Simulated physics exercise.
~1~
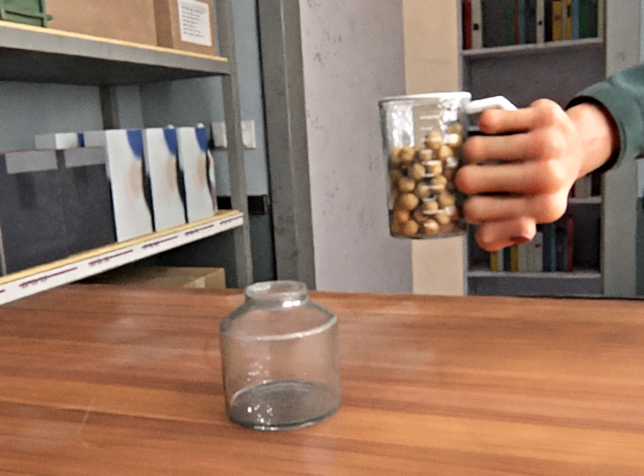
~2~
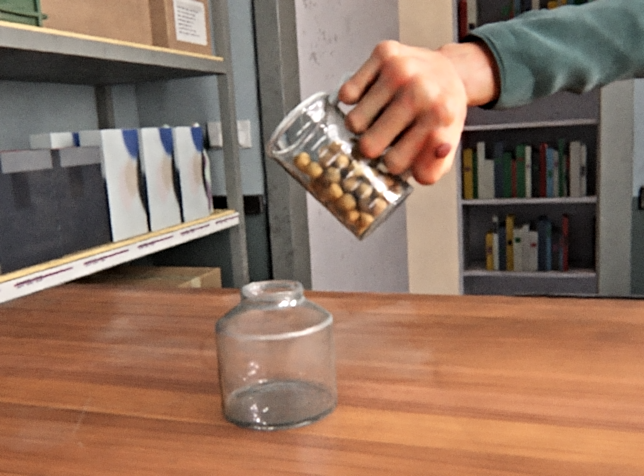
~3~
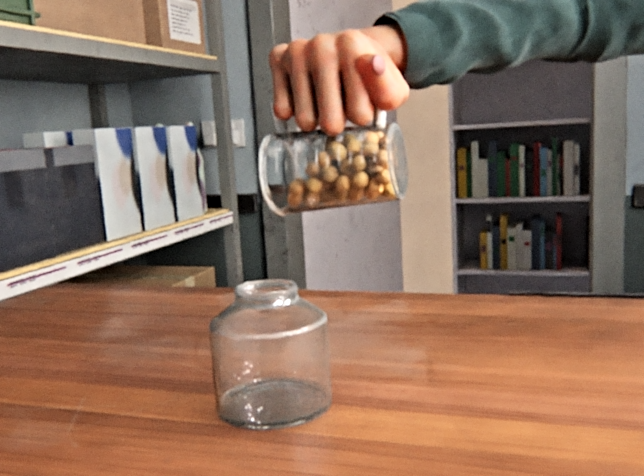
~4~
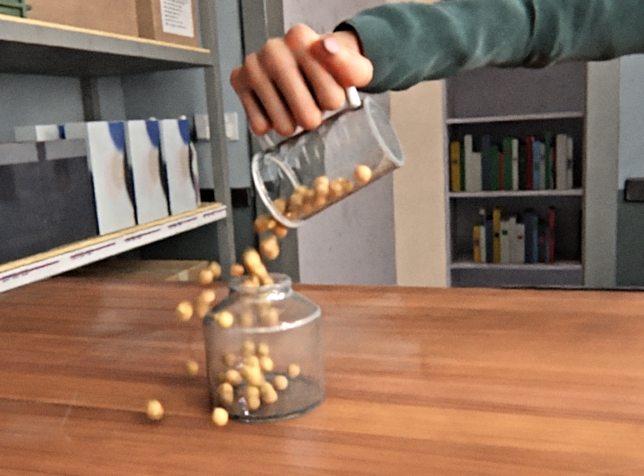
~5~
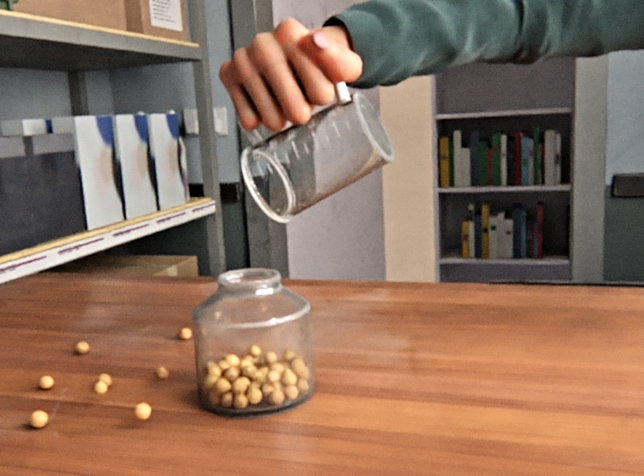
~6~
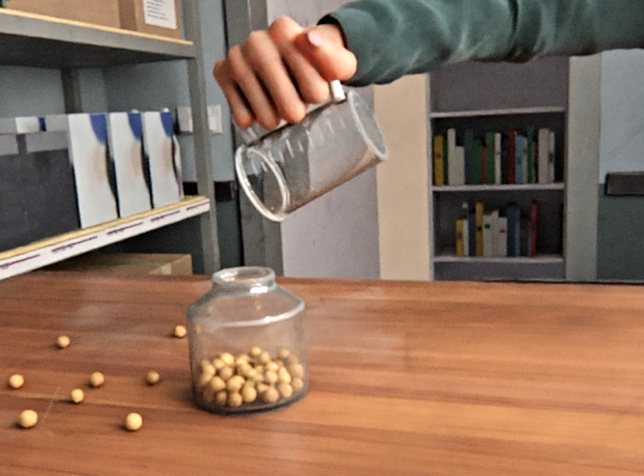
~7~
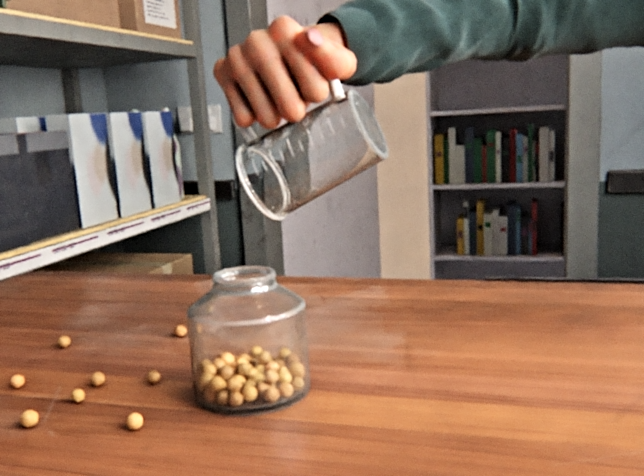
Wooden beads tumbling from a clear cup tipped by a hand into a glass jar, most landing inside, several scattering across the table.
